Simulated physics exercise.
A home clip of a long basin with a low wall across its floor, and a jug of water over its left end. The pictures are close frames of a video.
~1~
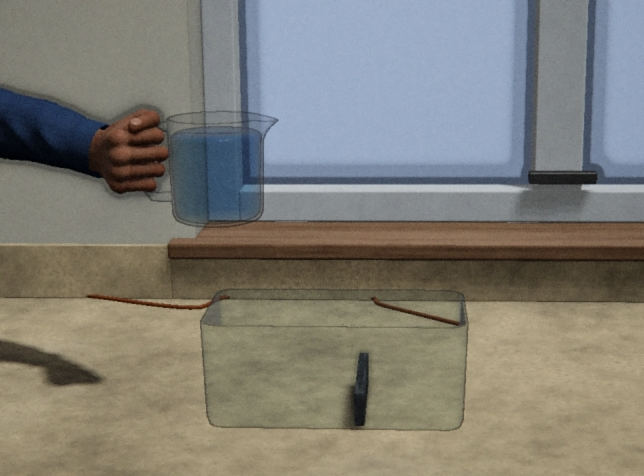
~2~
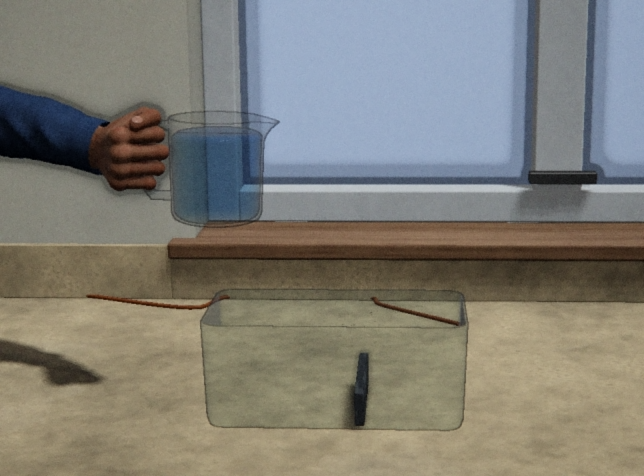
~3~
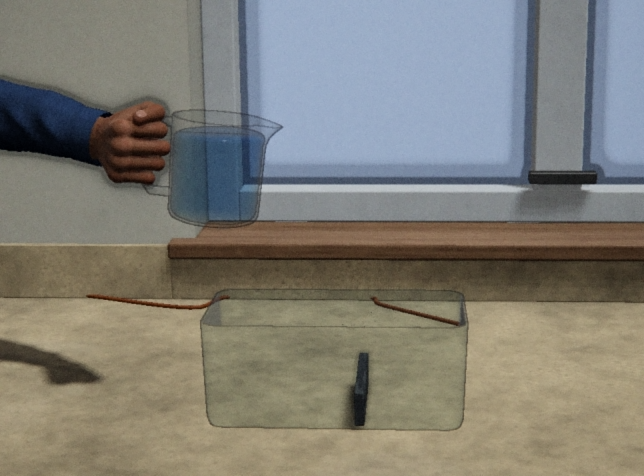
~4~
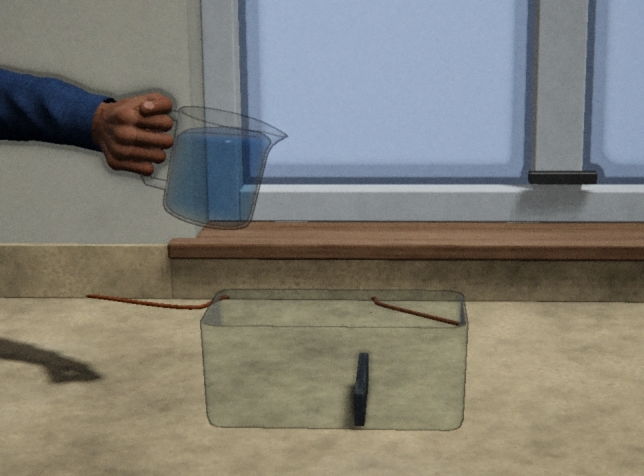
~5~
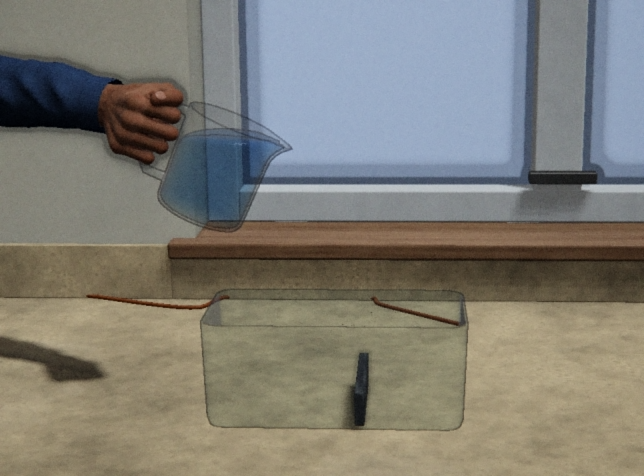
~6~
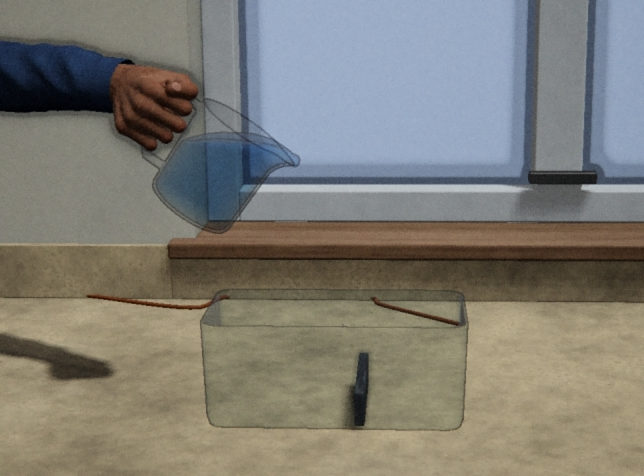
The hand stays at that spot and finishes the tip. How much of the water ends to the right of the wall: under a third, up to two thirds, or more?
The share right of the wall is less than a third.
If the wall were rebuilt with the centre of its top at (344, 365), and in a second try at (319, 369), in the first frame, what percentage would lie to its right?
The first gives 30 %, the second 70 %.
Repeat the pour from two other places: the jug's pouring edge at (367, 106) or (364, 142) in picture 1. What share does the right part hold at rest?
First some 60, then 65 per cent.
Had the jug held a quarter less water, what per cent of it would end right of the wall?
Some 5 per cent.
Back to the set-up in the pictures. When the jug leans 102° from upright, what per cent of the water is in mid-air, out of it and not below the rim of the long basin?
Near 30 %.
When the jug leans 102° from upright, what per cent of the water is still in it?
Roughly 45 in a hundred.
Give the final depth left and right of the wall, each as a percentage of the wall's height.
Near 60 on the left, 20 on the right.
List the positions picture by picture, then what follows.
The first picture shows tilt 0°; pouring edge (278, 119); surface from (172, 133) to (263, 133); the long basin's rim runs from (210, 308) to (465, 310); the wall's top is at (362, 373).
The second picture shows tilt 2°; pouring edge (280, 121); surface from (173, 132) to (264, 133).
The third picture shows tilt 6°; pouring edge (283, 126); surface from (175, 131) to (267, 136).
The fourth picture shows tilt 14°; pouring edge (288, 135); surface from (179, 133) to (273, 137).
The fifth picture shows tilt 23°; pouring edge (293, 148); surface from (177, 147) to (284, 141).
The sixth picture shows tilt 35°; pouring edge (295, 164); surface from (169, 157) to (292, 156); 1 per cent is over the edge.
A moment on, the jug is tipped right over and 47 per cent is still to pour, 15 is left of the wall and 8 right of it.
Next, the jug is tipped right over and 5 per cent is still to pour, 72 is left of the wall and 11 right of it.
Then the jug is tipped right over and 0 per cent is still to pour, 77 is left of the wall and 15 right of it.
Later the jug is tipped right over and 0 per cent is still to pour, 77 is left of the wall and 16 right of it.
At rest 77 per cent lies left of the wall, 16 right of it and 7 outside.
